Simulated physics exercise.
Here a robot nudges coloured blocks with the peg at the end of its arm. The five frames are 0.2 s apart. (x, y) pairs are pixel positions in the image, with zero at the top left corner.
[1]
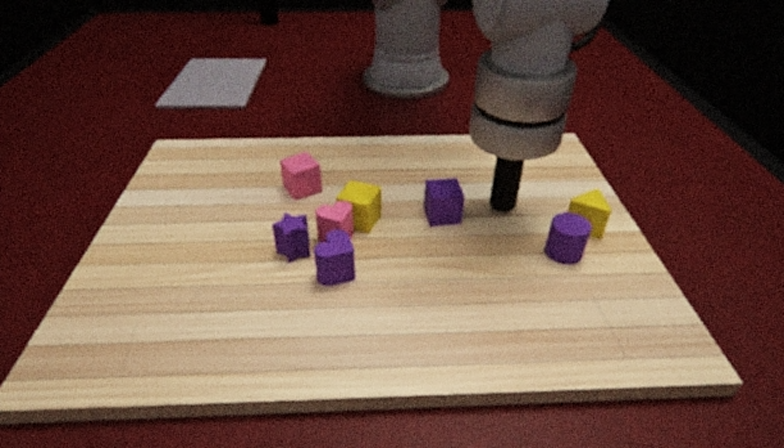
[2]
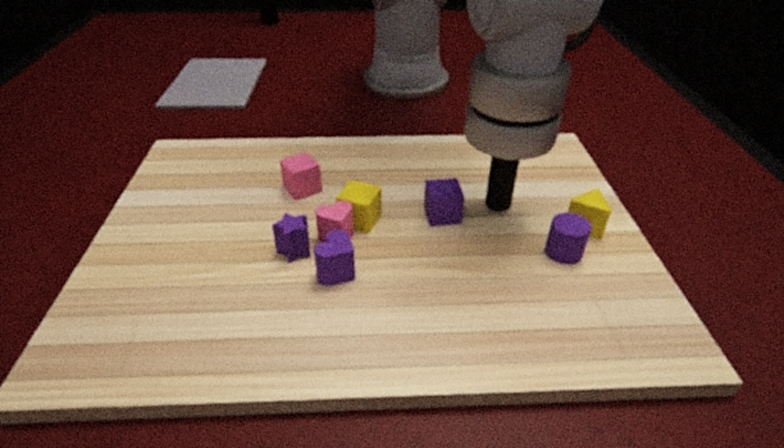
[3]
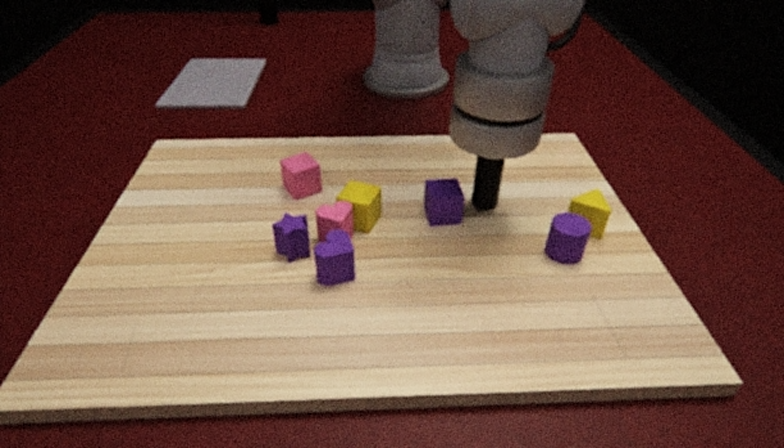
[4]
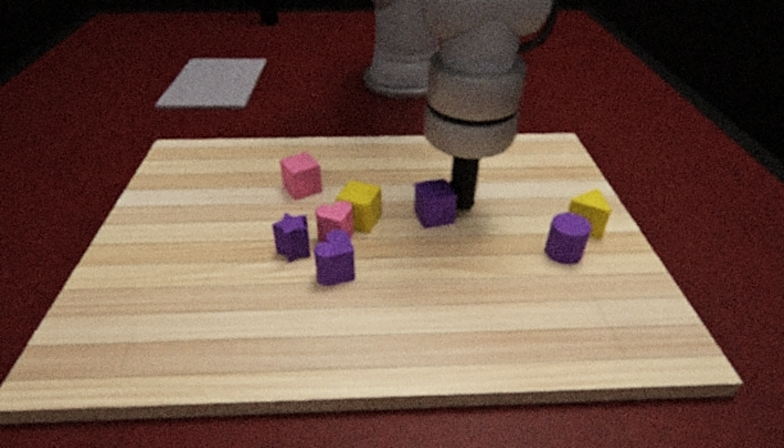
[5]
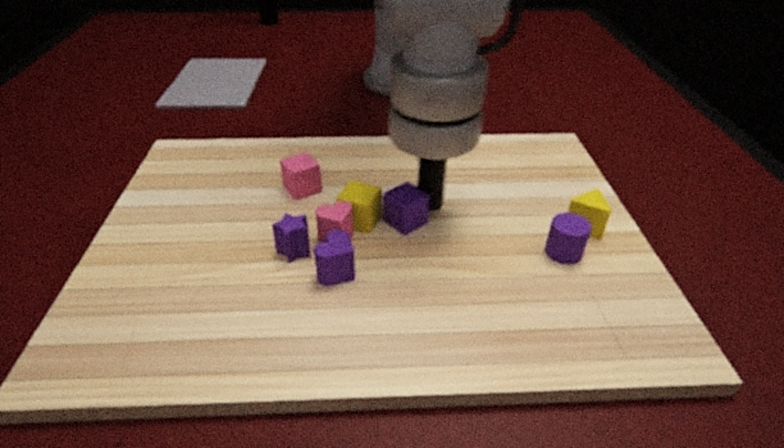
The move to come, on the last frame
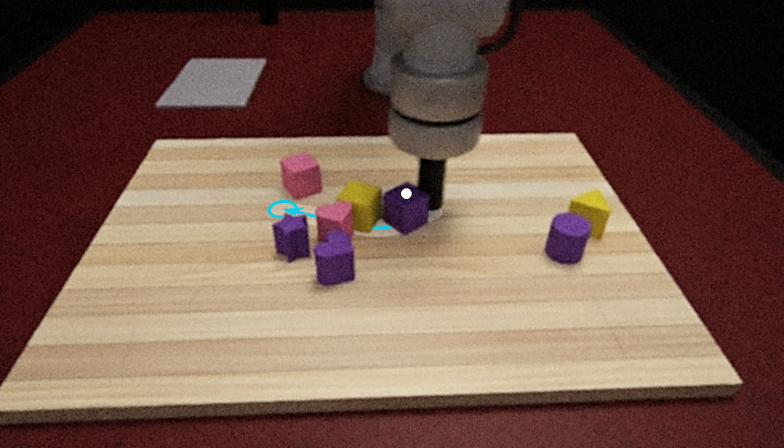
We see a robot arm with a dark peg above a wooden board of pink, yellow and purple blocks; the peg moves left, meets the purple cube and pushes it left toward the yellow cube, while the other blocks stay still.
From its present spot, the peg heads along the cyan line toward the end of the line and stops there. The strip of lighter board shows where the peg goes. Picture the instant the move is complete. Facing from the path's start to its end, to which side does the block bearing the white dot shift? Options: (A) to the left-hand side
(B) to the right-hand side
A: To the left-hand side.
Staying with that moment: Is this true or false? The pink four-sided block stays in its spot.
The statement is false.
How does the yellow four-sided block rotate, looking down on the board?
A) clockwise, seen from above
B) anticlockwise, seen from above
The correct letter is A.
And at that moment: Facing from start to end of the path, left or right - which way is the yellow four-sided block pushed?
Shifted right.
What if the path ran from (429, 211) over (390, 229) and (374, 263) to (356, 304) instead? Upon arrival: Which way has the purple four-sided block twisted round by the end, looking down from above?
From above, clockwise.
The drawn path runs from (429, 211) over (384, 228) and (331, 220) to (283, 209); the dot is on the purple four-sided block.
The first path, step by step. One third of the way, peg at (383, 221); pink heart at (331, 211); yellow four-sided block at (353, 191), turned 15° clockwise; purple four-sided block at (365, 216), turned 15° anticlockwise.
Two thirds of the way, peg at (330, 212); pink heart at (324, 212), turned 25° anticlockwise; yellow four-sided block at (312, 178), turned 40° clockwise; purple four-sided block at (359, 218), turned 30° anticlockwise.
At the end, peg at (282, 202); pink four-sided block at (292, 149), turned 40° clockwise; pink heart at (324, 212), turned 25° anticlockwise; yellow four-sided block at (284, 165), turned 75° clockwise; purple four-sided block at (359, 218), turned 30° anticlockwise.
